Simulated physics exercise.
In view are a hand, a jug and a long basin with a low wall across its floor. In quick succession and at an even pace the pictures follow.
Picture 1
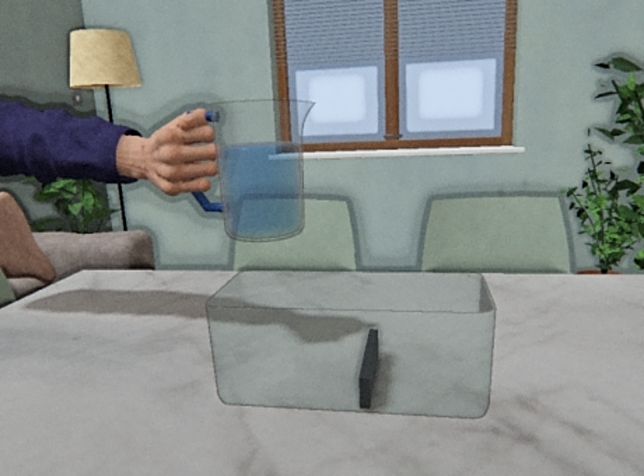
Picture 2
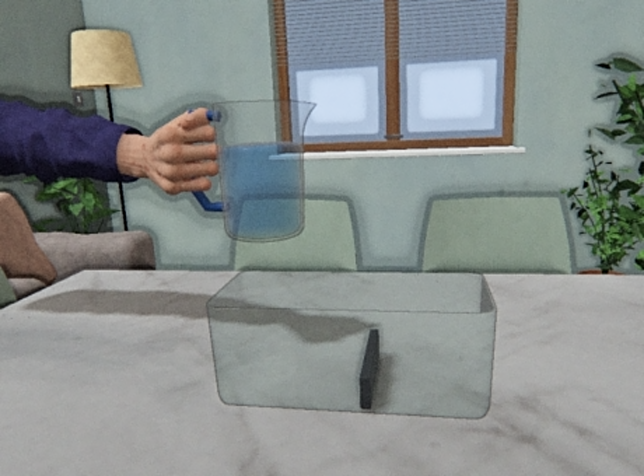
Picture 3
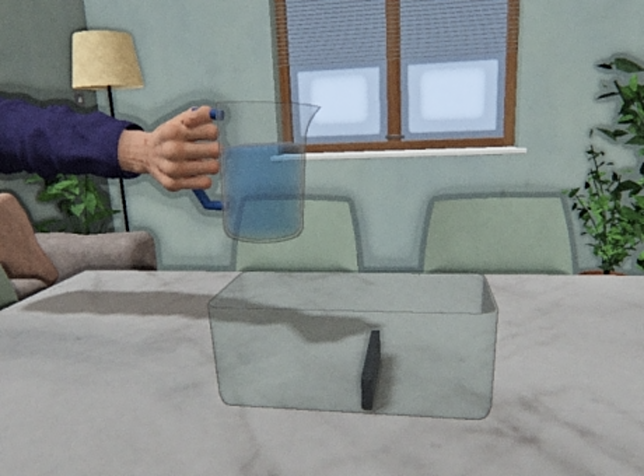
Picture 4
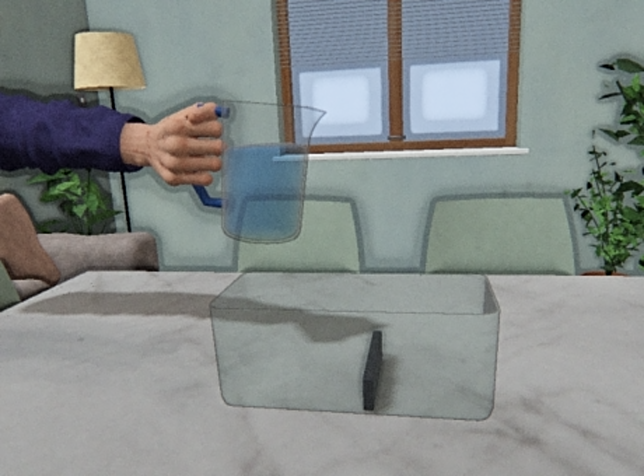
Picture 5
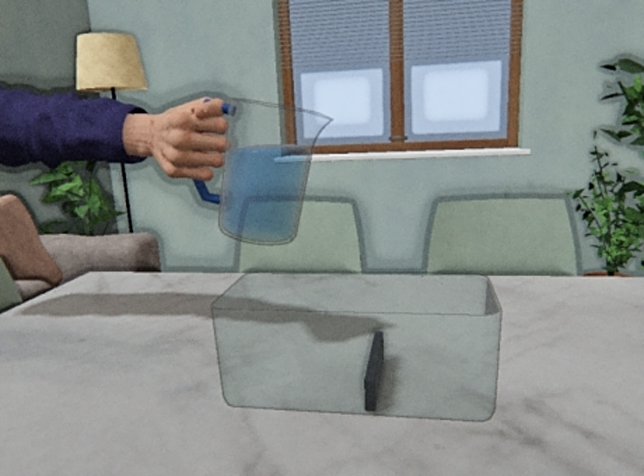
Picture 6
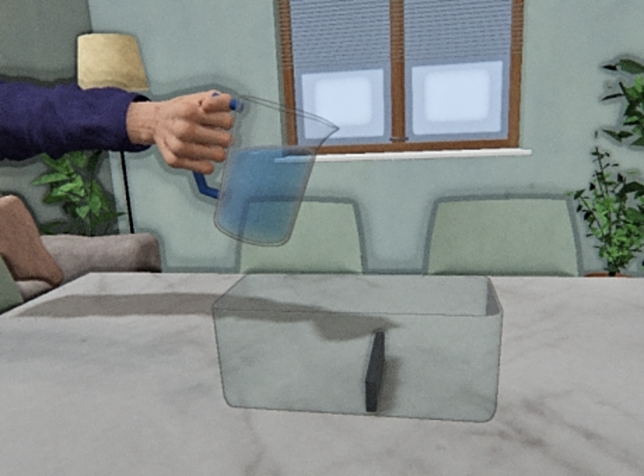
A hand held a clear jug of blue liquid above a long, see-through basin with a low wall inside, keeping it nearly upright at first, then gradually tilting it to the right.
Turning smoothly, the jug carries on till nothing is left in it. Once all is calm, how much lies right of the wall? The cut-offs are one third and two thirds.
The share right of the wall is going to go past two thirds.
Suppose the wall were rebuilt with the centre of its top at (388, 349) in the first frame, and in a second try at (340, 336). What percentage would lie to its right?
Roughly 55 per cent first and roughly 95 per cent second.
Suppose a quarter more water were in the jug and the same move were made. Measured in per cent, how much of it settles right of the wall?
That share would be some 85 parts in a hundred.
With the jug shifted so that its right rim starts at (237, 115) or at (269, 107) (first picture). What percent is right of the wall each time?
You'd see around 5 per cent, and then around 10 per cent.
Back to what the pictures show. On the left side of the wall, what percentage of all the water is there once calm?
Close to 10 per cent.
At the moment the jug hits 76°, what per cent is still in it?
Remaining fraction: Approx. 90 %.
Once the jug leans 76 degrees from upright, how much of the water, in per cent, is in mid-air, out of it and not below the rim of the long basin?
Somewhere around 10 per cent of it.
A moment on, the jug is tipped on its side and 90 per cent is still to pour, 0 is left of the wall and 1 right of it.
Next, the jug is tipped right over and 33 per cent is still to pour, 2 is left of the wall and 44 right of it.
Then the jug is tipped right over and 2 per cent is still to pour, 9 is left of the wall and 85 right of it.
Later the jug is tipped right over and 0 per cent is still to pour, 11 is left of the wall and 88 right of it.
At rest 11 per cent lies left of the wall, 88 right of it and 1 outside.
